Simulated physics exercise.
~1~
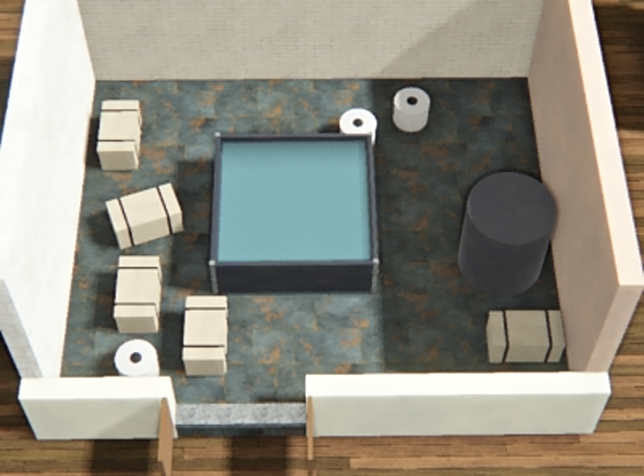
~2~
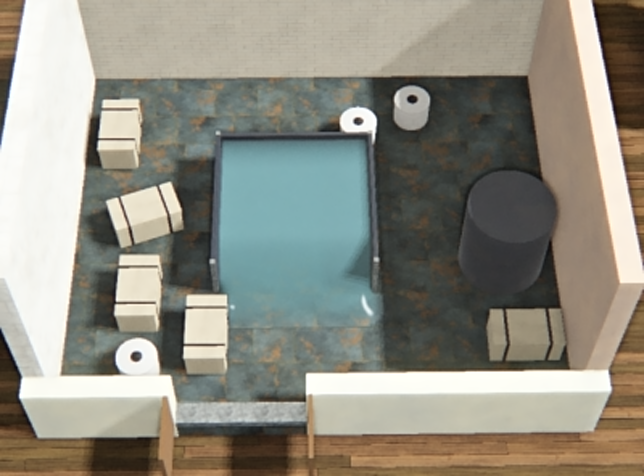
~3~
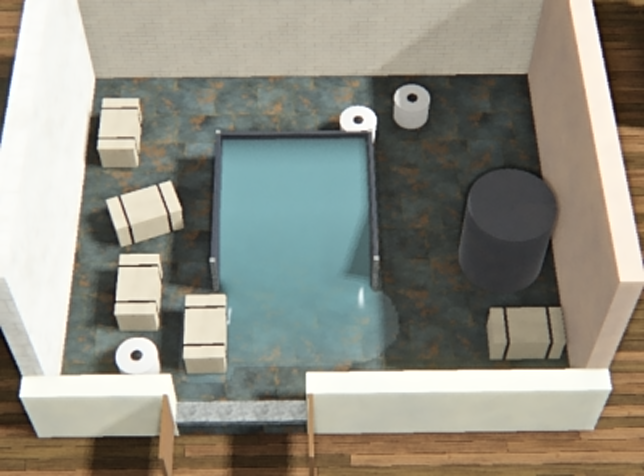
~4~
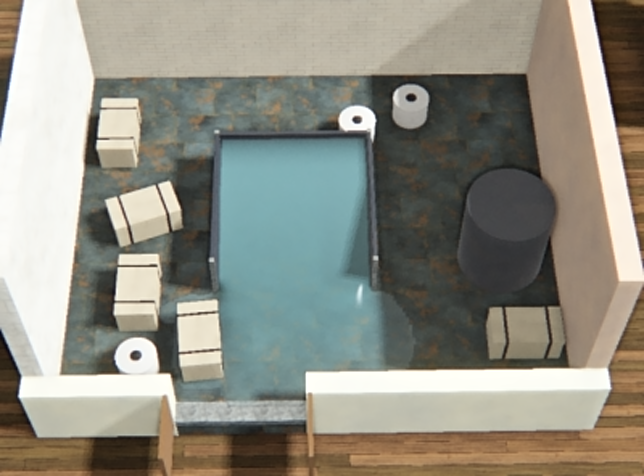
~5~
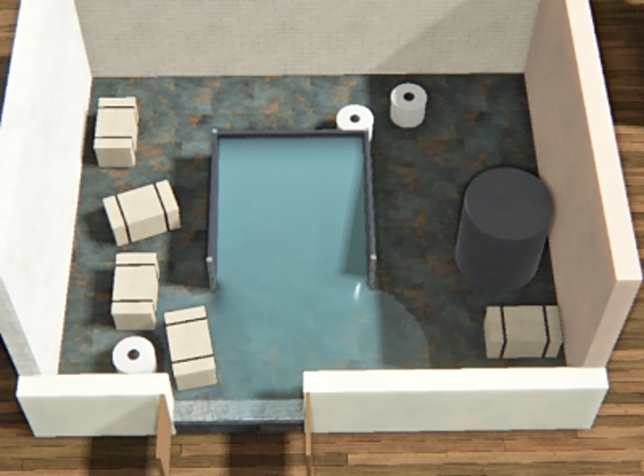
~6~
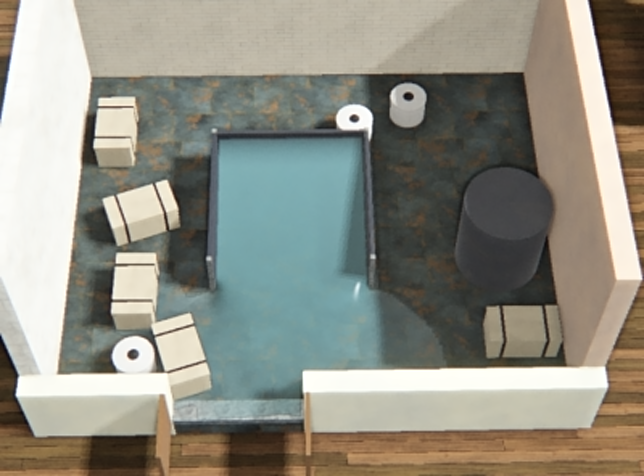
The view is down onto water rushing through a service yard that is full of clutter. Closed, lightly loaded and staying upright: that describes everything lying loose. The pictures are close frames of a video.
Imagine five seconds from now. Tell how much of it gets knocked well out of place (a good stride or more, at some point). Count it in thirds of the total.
Portion: One third through two thirds.
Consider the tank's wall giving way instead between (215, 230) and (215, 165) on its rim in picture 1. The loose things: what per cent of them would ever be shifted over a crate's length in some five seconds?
Result: Close to 80 %.
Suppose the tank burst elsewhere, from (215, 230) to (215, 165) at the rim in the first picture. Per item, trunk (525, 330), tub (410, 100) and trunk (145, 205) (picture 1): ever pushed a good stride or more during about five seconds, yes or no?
First under that mark, then under that mark, then beyond that mark.
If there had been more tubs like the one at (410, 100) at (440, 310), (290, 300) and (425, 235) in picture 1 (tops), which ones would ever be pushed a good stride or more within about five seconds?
Listed in sequence, the answers are displaced a stride, displaced a stride and remains nearby.
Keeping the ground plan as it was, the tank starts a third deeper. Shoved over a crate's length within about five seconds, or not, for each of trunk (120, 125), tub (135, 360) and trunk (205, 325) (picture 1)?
Not beyond that, then beyond that, then beyond that.
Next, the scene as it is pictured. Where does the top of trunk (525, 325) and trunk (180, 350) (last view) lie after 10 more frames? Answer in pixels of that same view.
The first top is near (528, 292) and the second near (146, 348).
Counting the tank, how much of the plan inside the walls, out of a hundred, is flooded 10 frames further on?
About 40 percent.
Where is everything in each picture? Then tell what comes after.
In the first picture, a trunk at (205, 327) rests on the ground; a trunk at (143, 207) rests on the ground; 0 of 8 have shifted.
In the second picture, a trunk at (205, 326), on the bottom; a trunk at (144, 206) rests on the ground; 0 of 8 have shifted.
In the third picture, a trunk at (205, 326) rests on the ground; a trunk at (144, 205) rests on the ground; 0 of 8 have shifted.
In the fourth picture, a trunk at (199, 332) rests on the ground, close to its start; a trunk at (143, 205) rests on the ground; 1 of 8 have shifted.
In the fifth picture, a trunk at (189, 340), on the bottom, close to its start; a trunk at (140, 204) rests on the ground; 1 of 8 have shifted.
In the sixth picture, a trunk at (180, 349) rests on the ground, a stride from its start; a trunk at (140, 204) rests on the ground; 1 of 8 have shifted.
A moment on, 0 of 8 are well off their spots; 0 afloat.
Next, 2 of 8 are well off their spots; 0 afloat.
Later, 2 of 8 are well off their spots; 2 afloat.
In the end, 3 of 8 are well off their spots, and 3 have been at some point; 2 afloat.
